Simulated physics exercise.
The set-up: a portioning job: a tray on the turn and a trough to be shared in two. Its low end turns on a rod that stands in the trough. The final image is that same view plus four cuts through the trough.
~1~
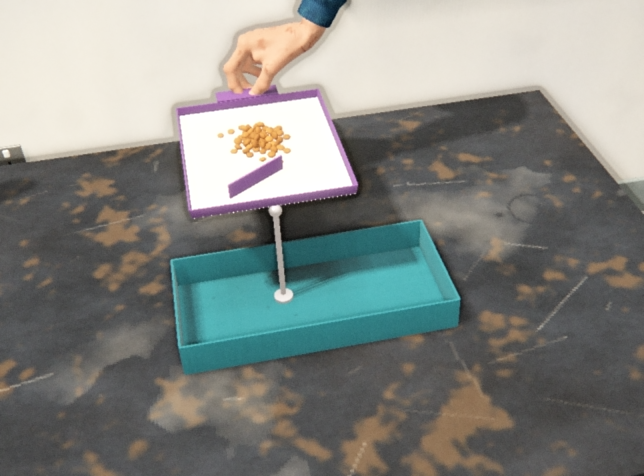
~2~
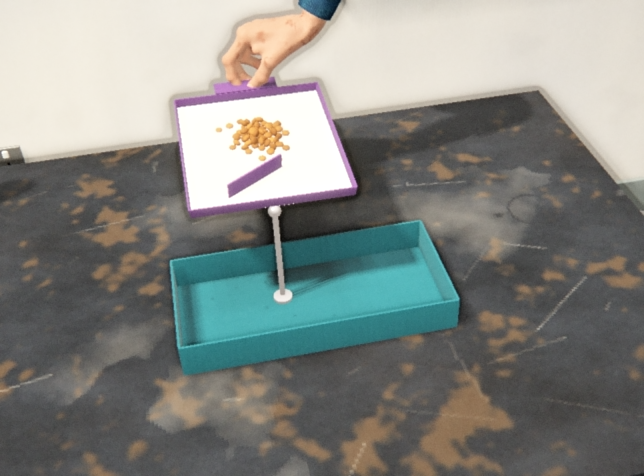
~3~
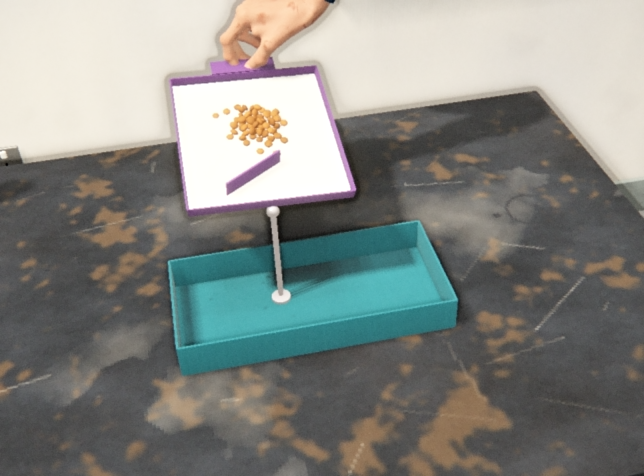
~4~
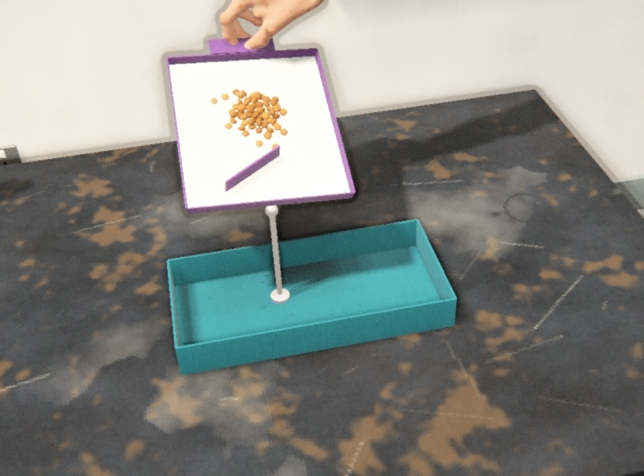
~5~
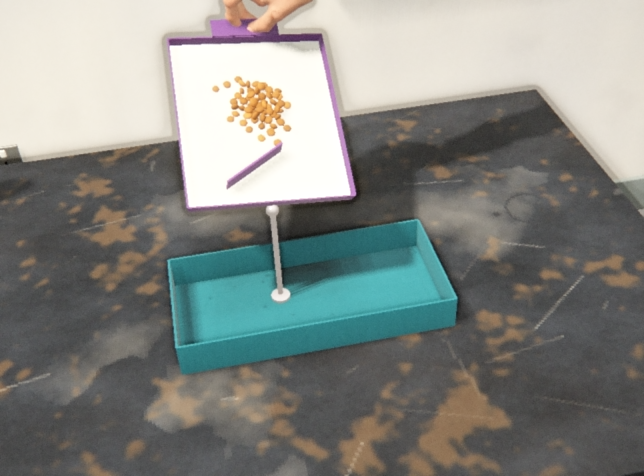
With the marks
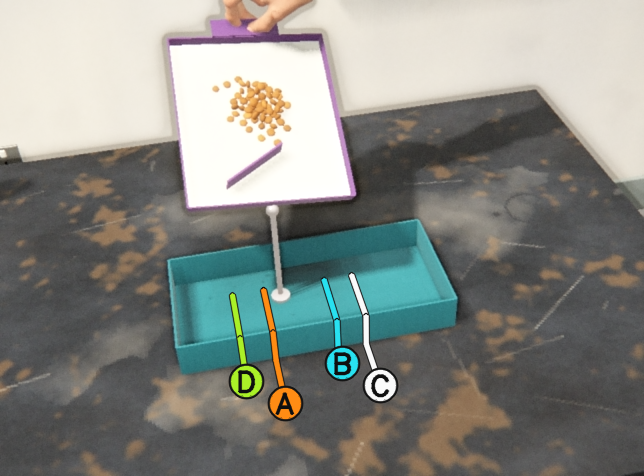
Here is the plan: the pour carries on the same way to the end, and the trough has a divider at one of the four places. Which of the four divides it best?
Line B does it best.
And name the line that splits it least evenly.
Line D.
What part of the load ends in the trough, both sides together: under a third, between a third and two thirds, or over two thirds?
Over two thirds.
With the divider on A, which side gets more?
Right.
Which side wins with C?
More lands on the left.
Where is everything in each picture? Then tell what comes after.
Corners of the pouring end (191, 209) and (355, 184), level; middle of the load (261, 140), bits of cat kibble, in the first picture.
Corners of the pouring end (190, 209) and (355, 186), barely tipped; fin from (227, 185) to (281, 153), in the second picture.
Corners of the pouring end (189, 208) and (354, 189), a little tipped; front corners of the trough (177, 349) and (457, 300), in the third picture.
Corners of the pouring end (188, 207) and (353, 191), clearly tipped; far corners (168, 58) and (316, 49), in the fourth picture.
Corners of the pouring end (189, 206) and (354, 194), clearly tipped; the right corner sinks clearly lower, in the fifth picture.
On the marked copy, line A crosses the front rim at (272, 331); line B crosses the front rim at (336, 320); line C crosses the front rim at (365, 315); line D crosses the front rim at (239, 337).
With A, of what is caught, roughly a quarter on the left of the divider, the larger part on the right.
With B, of what is caught, roughly half on the left of the divider, roughly half on the right.
With C, of what is caught, the larger part on the left of the divider, roughly a quarter on the right.
With D, of what is caught, not one piece on the left of the divider, every piece on the right.
